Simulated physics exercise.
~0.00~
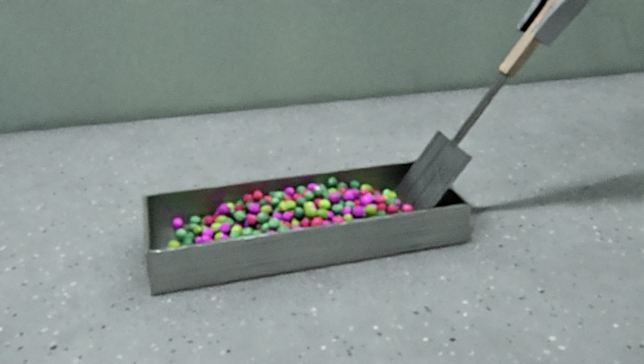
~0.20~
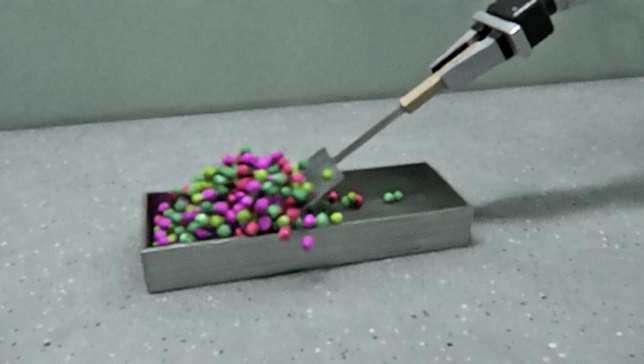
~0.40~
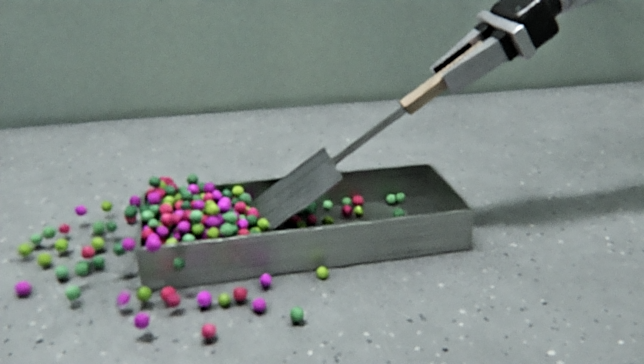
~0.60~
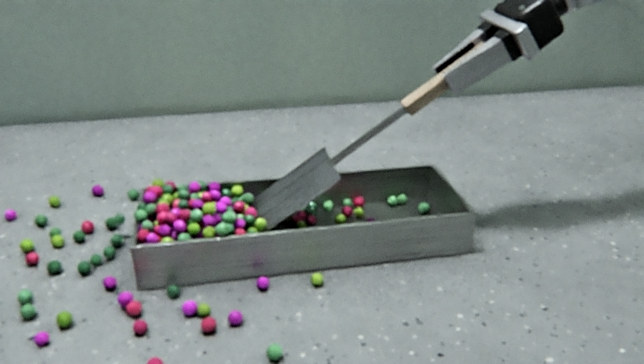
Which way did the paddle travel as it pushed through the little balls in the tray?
The paddle moved to the left, pushing the balls toward the left end of the tray.
